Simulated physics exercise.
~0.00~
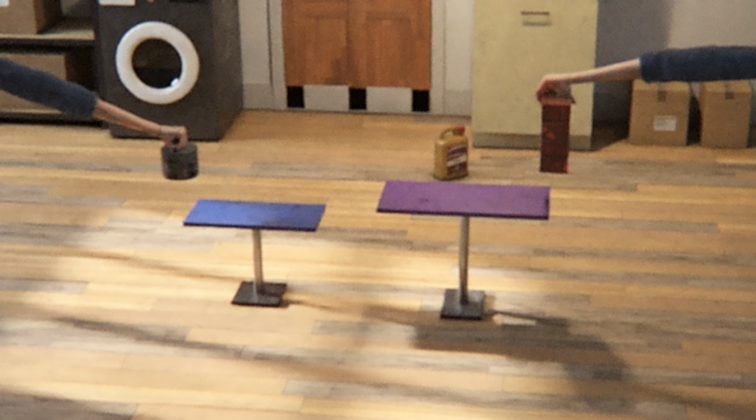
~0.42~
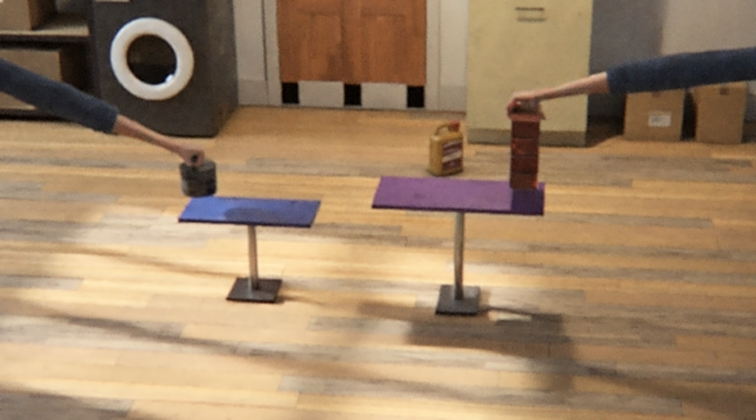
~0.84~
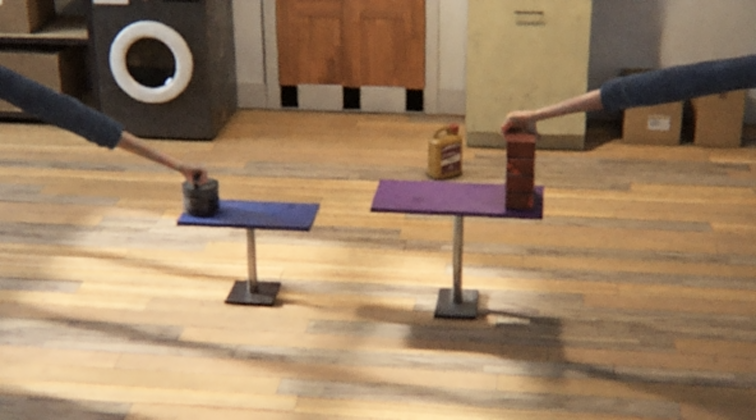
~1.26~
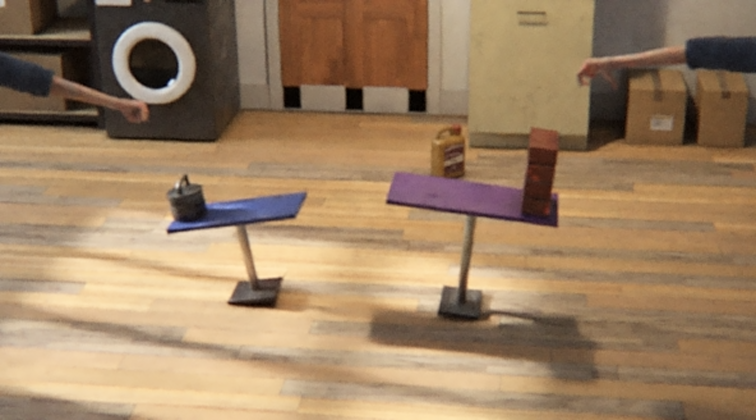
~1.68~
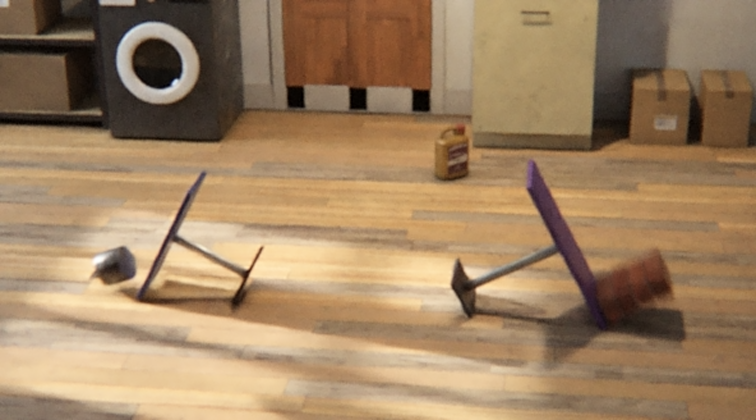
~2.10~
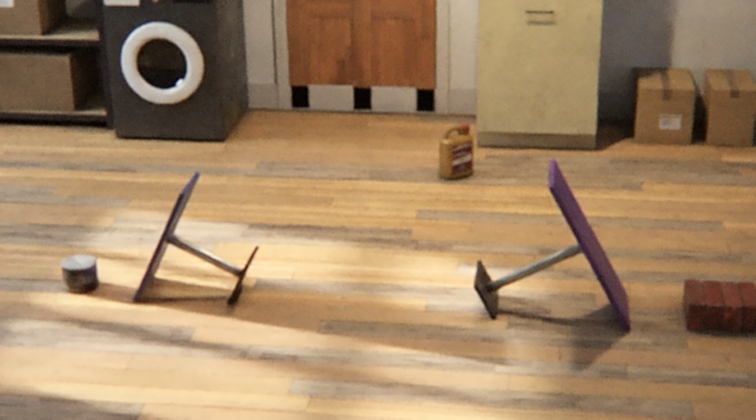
In a room with a wooden floor, two hands set a dark metal object on the left end of a blue stand and red bricks on the right end of a purple one, then let go, and both stands toppled outward, spilling their loads onto the floor.
